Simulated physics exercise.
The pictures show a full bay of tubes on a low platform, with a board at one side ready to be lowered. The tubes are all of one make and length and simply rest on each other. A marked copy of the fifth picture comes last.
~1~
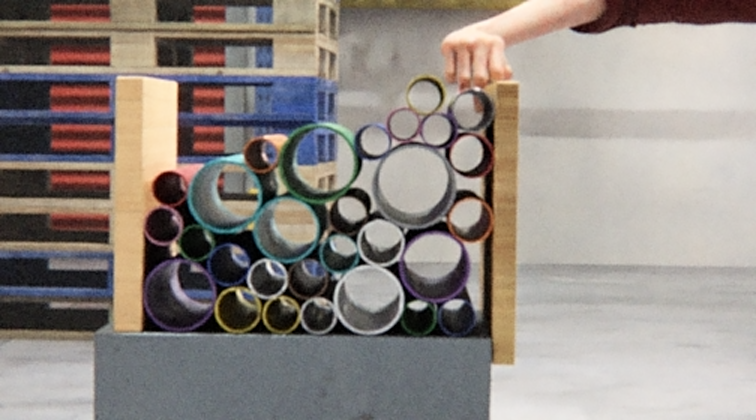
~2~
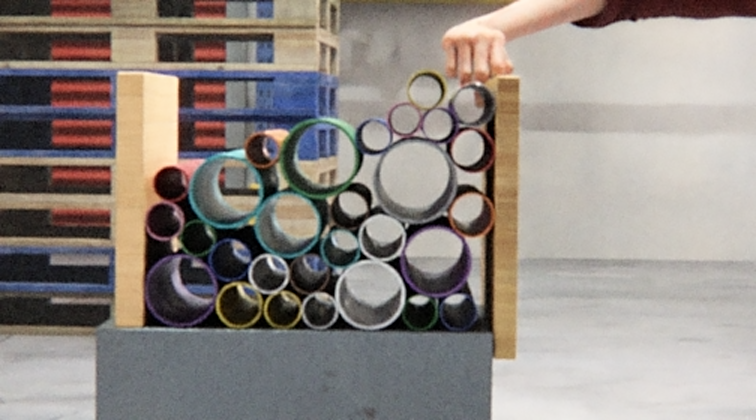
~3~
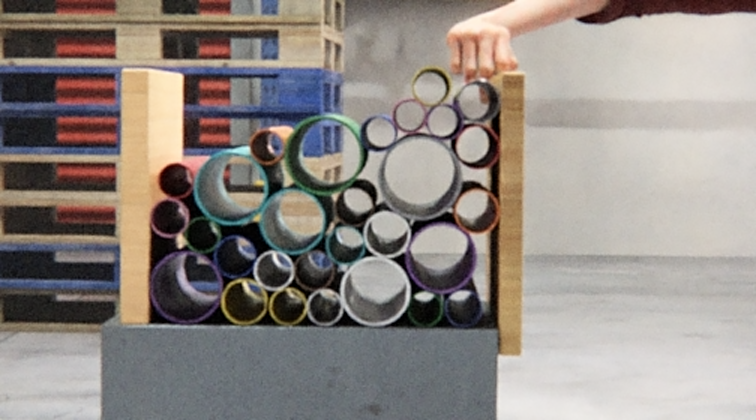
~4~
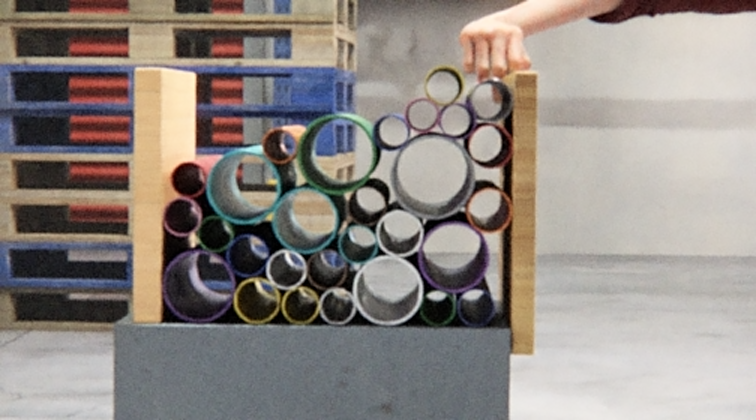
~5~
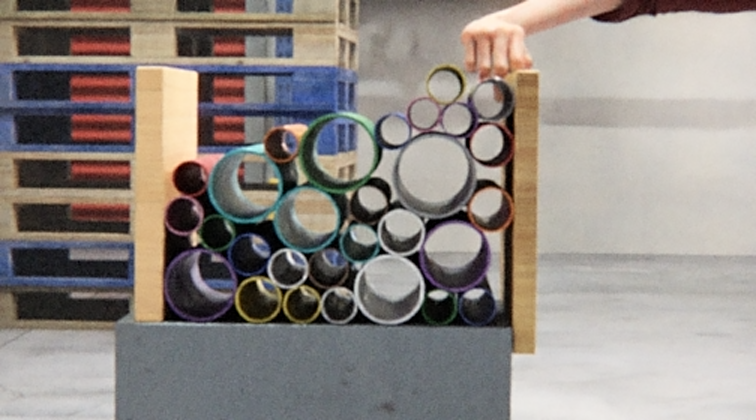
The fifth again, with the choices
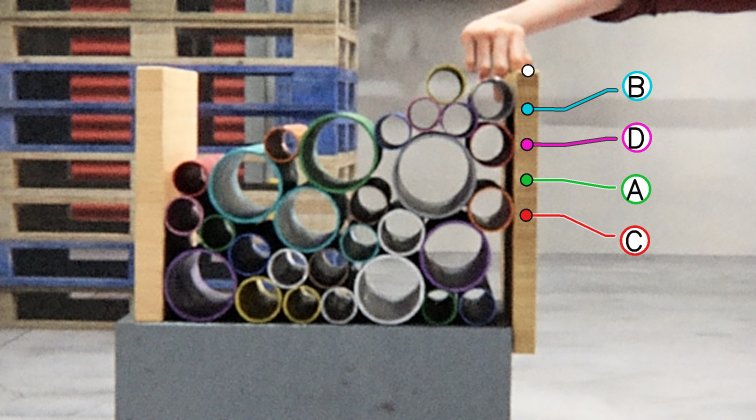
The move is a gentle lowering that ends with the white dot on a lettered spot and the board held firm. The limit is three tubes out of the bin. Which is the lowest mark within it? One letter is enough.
The lowest mark that will do is A.
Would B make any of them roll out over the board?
No.
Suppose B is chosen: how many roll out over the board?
At B the number is none.
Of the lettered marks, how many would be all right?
Three of the four.
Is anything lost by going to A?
Yes, at A.
On the marked copy, A at (527, 180); B at (528, 109); C at (526, 216); D at (527, 145); the white dot at (528, 71).
With A. Early on, top of the board (515, 126).
Further on, top of the board (514, 180).
At the end, top of the board (514, 180), one out over the board.
As for the rest, B none out over the board; C four out over the board; D none out over the board.
